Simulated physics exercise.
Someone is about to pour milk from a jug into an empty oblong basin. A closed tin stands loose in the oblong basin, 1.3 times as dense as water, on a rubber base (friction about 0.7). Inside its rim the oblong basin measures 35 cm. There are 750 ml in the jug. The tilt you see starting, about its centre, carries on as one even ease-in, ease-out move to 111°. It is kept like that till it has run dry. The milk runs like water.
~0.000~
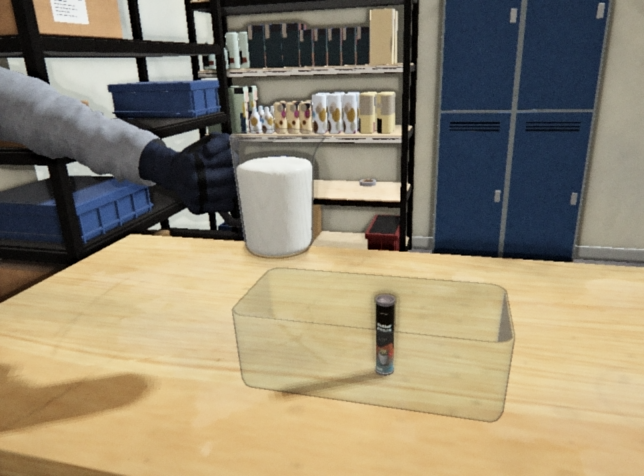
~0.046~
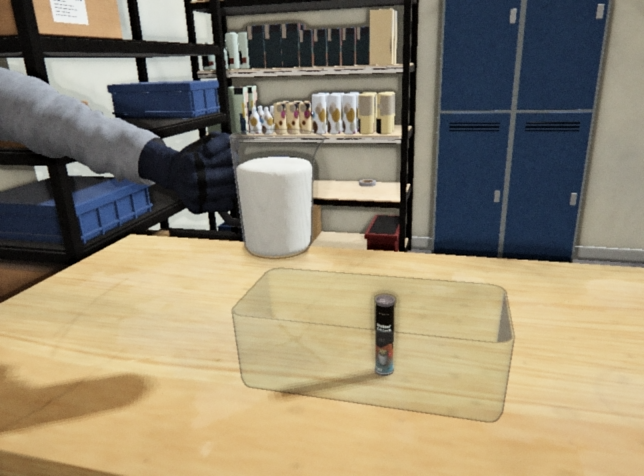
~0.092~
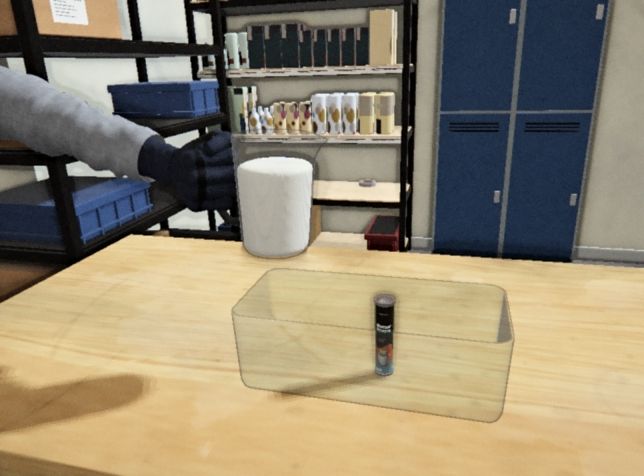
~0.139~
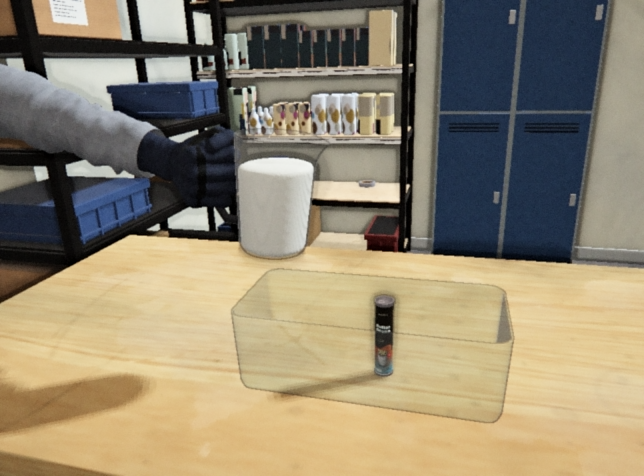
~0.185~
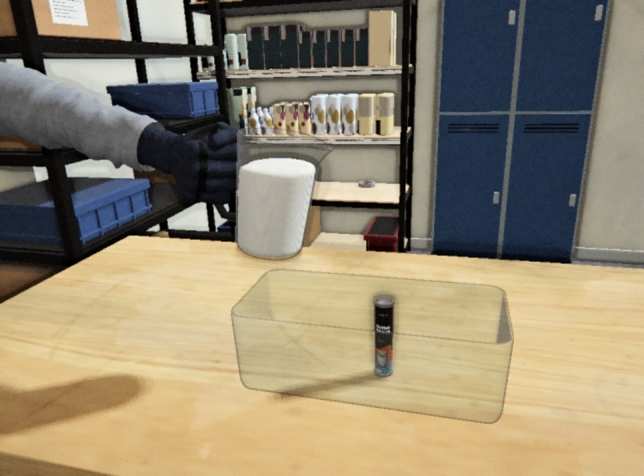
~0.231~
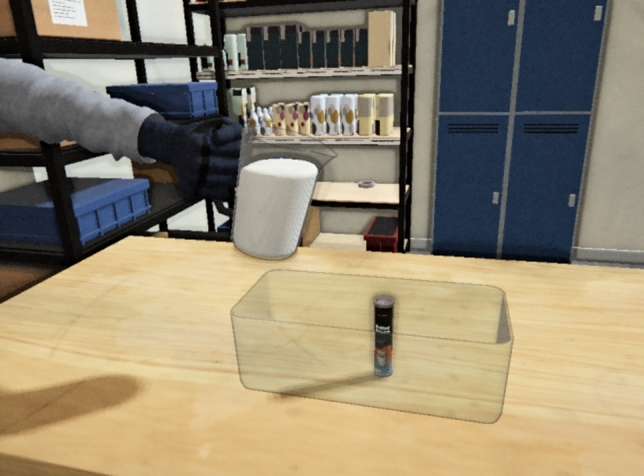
In a storeroom with shelving and blue lockers, a gloved hand at left holds a clear jug of white liquid beside a see-through oblong basin on a wooden table, a small dark tin standing inside. The jug stays nearly upright at first, then tilts slightly to the right, gradually leaning further.
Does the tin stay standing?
It topples.
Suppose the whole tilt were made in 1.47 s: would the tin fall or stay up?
Then it goes over.
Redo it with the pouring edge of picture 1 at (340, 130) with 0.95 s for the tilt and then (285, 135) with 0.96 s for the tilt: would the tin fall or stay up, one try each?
First it goes over; then it keeps standing.
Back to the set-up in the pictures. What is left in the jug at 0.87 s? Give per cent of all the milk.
Some 30 per cent.
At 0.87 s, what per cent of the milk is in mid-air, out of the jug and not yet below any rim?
Near 20 in a hundred.
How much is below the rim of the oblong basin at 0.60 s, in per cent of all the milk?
Near 1 in a hundred.
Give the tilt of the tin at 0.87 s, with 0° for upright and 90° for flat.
Near 5° from upright.
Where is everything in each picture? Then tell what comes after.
Tilt 0°; pouring edge (325, 136); surface from (242, 163) to (311, 165); the oblong basin's rim runs from (252, 289) to (510, 313); the tin's top is at (385, 303), in the first frame.
Tilt 1°; pouring edge (326, 137); surface from (242, 163) to (311, 165), in the second frame.
Tilt 3°; pouring edge (327, 139); surface from (242, 163) to (312, 166), in the third frame.
Tilt 6°; pouring edge (330, 143); surface from (243, 164) to (313, 167), in the fourth frame.
Tilt 10°; pouring edge (334, 148); surface from (244, 166) to (316, 167), in the fifth frame.
Tilt 15°; pouring edge (337, 155); surface from (246, 167) to (318, 168), in the sixth frame.
By 0.60 s the tilt is 77° and 86 per cent is still to pour; the tin stands where it began.
By 0.87 s the tilt is 109° and 30 per cent is still to pour; the tin leans 4°.
By 1.15 s the tilt is 111° and 1 per cent is still to pour; the tin lies on its side.
By 1.46 s the tilt is 111° and 0 per cent is still to pour; the tin lies on its side.
At rest the tin lies on its side.
